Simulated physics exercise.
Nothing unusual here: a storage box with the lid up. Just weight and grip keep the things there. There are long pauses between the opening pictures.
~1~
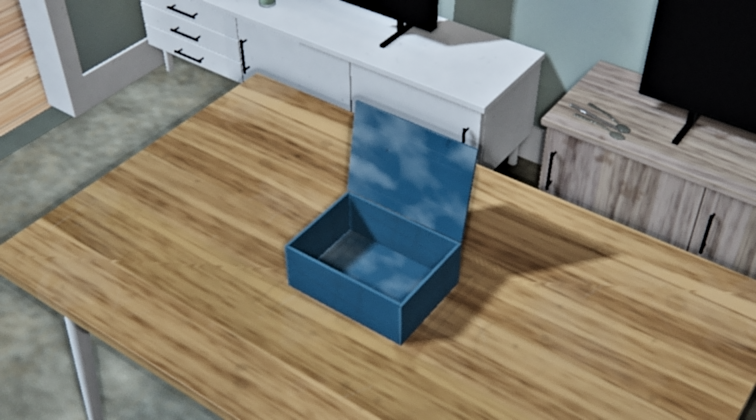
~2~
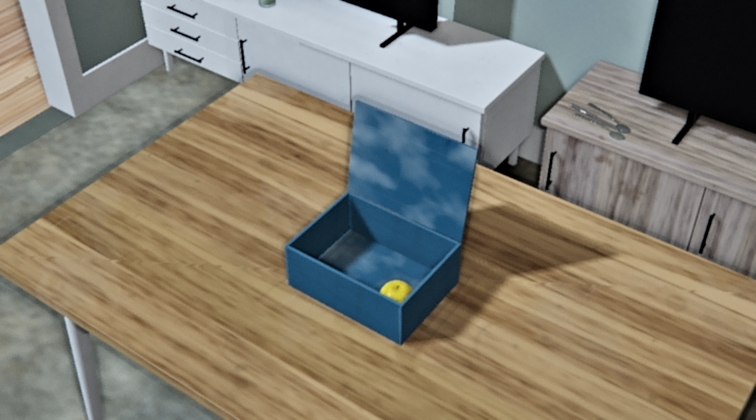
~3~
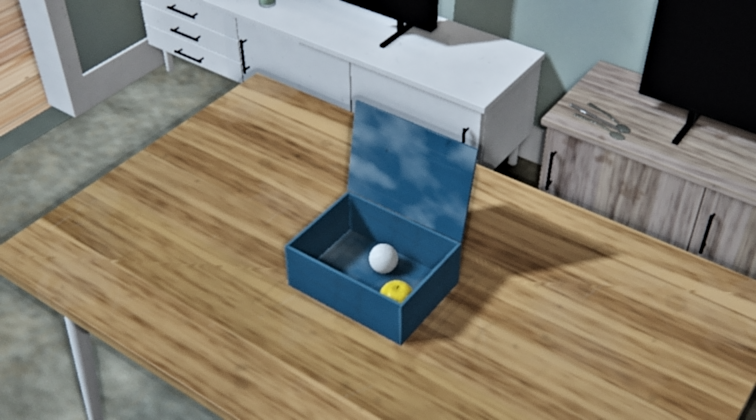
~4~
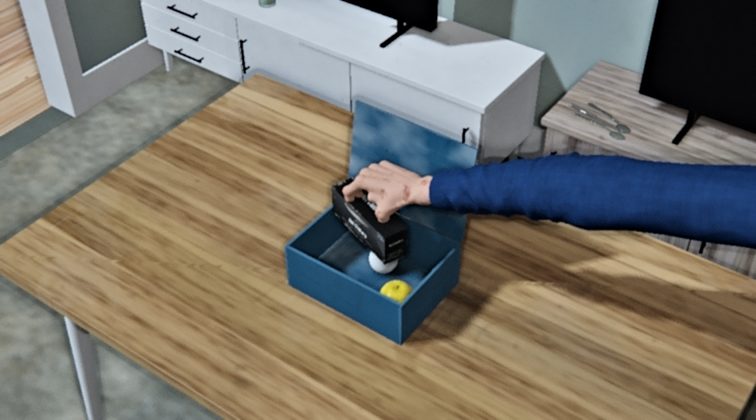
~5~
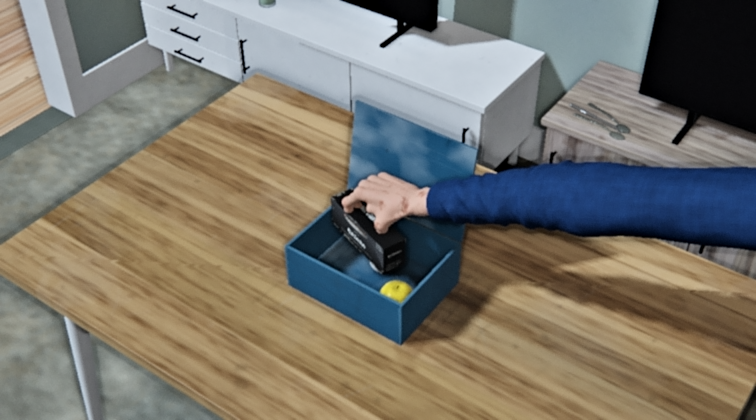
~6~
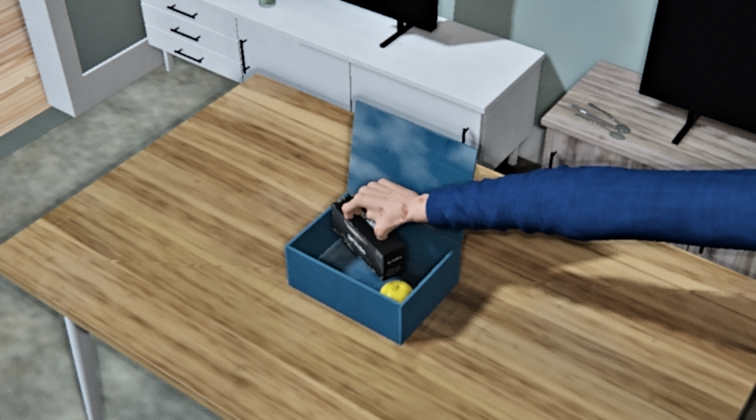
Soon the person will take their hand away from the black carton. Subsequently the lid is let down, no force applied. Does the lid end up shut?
On the rim.
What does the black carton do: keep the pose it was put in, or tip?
As it turns out, it changes its angle.
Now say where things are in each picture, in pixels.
The last thing is not in view yet, in the first frame.
The last thing is not in view yet, in the second frame.
The last thing is not in view yet, in the third frame.
On its way; black carton (368, 220), in the fourth frame.
On its way; black carton (367, 230), in the fifth frame.
In place under the hand; black carton (367, 237), in the sixth frame.
Then, 0.40 s later than the last frame, black carton on its side near (355, 271); white lemon moved a little.
Then, 1.60 s later than the last frame, lid 60° above the rim; black carton on its side near (354, 272); white lemon moved a little.
Then, 1.90 s later than the last frame, lid 15° above the rim; black carton on its side near (354, 272); white lemon moved a little.
When it is over, lid shut; lying over in the box, black carton; the other 2 as before. End places, in pixels of the last picture, black carton near (354, 272).
